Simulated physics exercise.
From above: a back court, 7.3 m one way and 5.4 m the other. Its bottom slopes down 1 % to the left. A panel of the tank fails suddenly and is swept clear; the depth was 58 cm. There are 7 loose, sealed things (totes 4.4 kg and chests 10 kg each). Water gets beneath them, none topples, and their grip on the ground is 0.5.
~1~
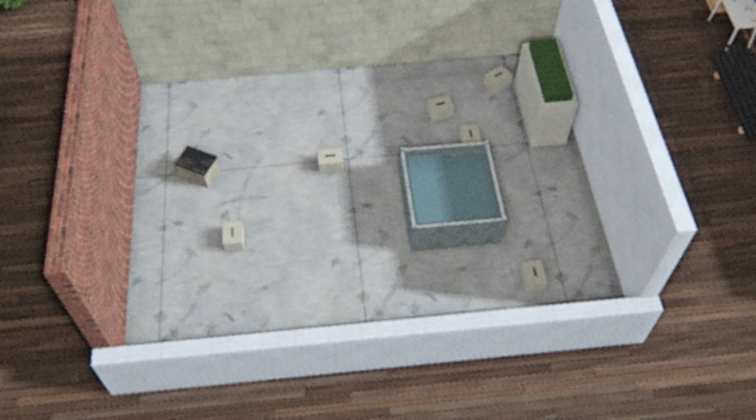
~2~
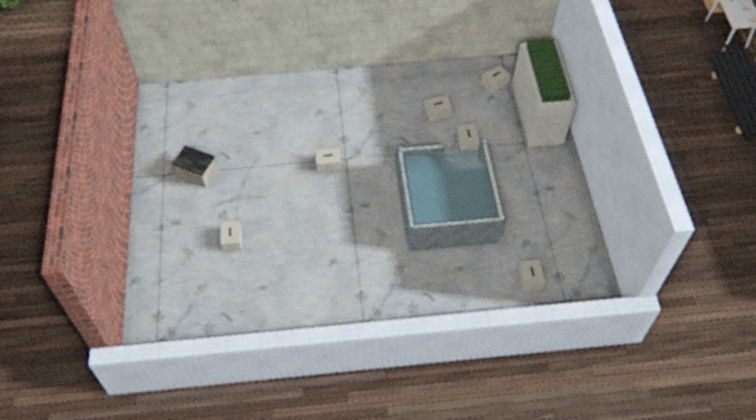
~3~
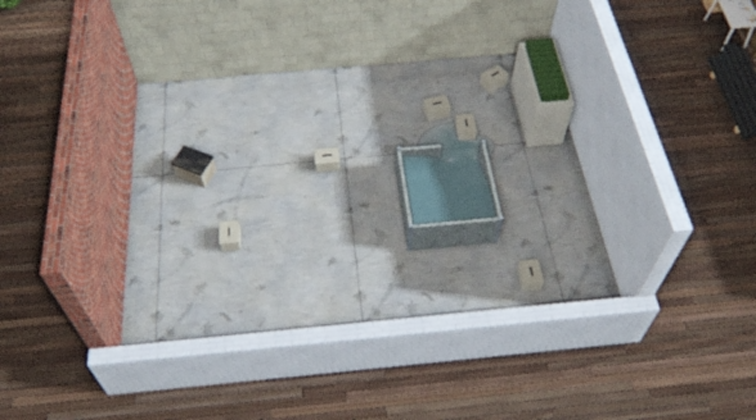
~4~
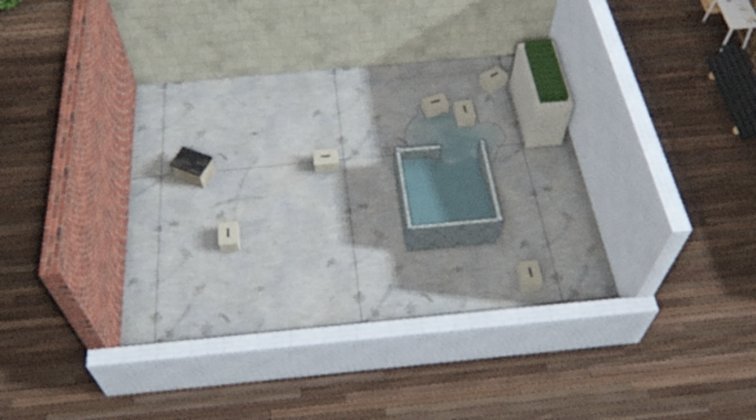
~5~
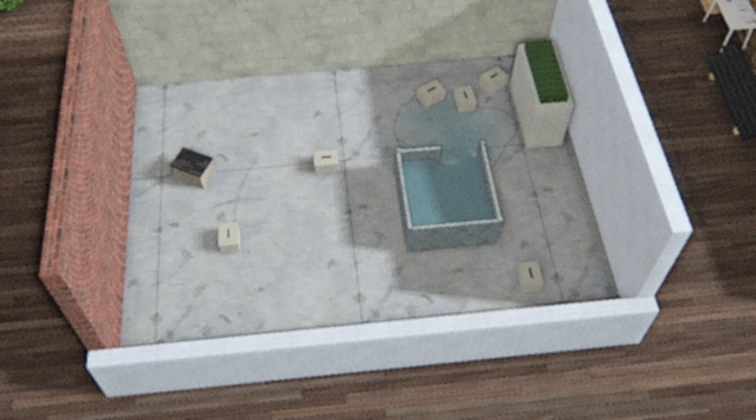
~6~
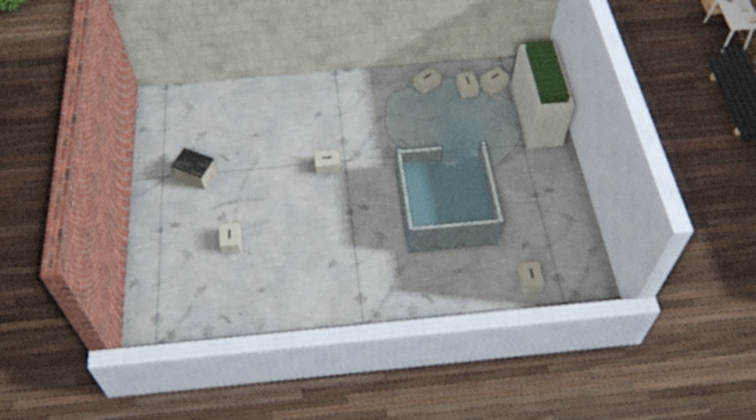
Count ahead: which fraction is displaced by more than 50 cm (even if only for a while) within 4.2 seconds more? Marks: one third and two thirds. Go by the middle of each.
That comes to one to two thirds.
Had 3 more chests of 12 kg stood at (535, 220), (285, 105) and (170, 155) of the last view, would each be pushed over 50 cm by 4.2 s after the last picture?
In turn: Short of it, over, short of it.
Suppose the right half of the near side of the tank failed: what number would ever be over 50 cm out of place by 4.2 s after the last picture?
Then 1.
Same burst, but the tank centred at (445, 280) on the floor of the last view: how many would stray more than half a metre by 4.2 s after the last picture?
In that case 3 of them.
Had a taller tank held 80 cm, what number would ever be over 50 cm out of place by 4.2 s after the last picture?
Then 3.
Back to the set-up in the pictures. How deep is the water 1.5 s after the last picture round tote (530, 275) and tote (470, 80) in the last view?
About 0 and 17 cm.
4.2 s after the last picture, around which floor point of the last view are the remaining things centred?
Around (353, 158).
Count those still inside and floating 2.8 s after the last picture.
At that moment 3.
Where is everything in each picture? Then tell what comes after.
A tote at (471, 134) rests on the ground; a tote at (441, 104) rests on the ground; water covers 1.8 m2; 0 of 7 have shifted, in the first picture.
A tote at (469, 134) rests on the ground; a tote at (439, 104), on the bottom; water covers 2.1 m2; 0 of 7 have shifted, in the second picture.
A tote at (467, 123), on the bottom, 21 cm from its start; a tote at (437, 103) rests on the ground; 2.6 m2 under water; 1 of 7 have shifted, in the third picture.
A tote at (465, 109) rests on the ground, 53 cm from its start; a tote at (436, 102), on the bottom, 6 cm from its start; water covers 3.3 m2; 2 of 7 have shifted, in the fourth picture.
A tote at (466, 95) rests on the ground, 87 cm from its start; a tote at (432, 90), on the bottom, 35 cm from its start; 4.1 m2 under water; 2 of 7 have shifted, in the fifth picture.
A tote at (468, 81) rests on the ground, 122 cm from its start; a tote at (428, 76), on the bottom, 69 cm from its start; 5.2 m2 under water; 2 of 7 have shifted, in the sixth picture.
Then, 0.4 s after the last picture 2 of 7 are over 50 cm from their spots; 0 afloat.
Then, 1.5 s after the last picture 3 of 7 are over 50 cm from their spots; 3 afloat.
Then, 2.8 s after the last picture 3 of 7 are over 50 cm from their spots; 3 afloat.
Then, 4.2 s after the last picture 3 of 7 are over 50 cm from their spots, and 3 have been at some point; 2 afloat.
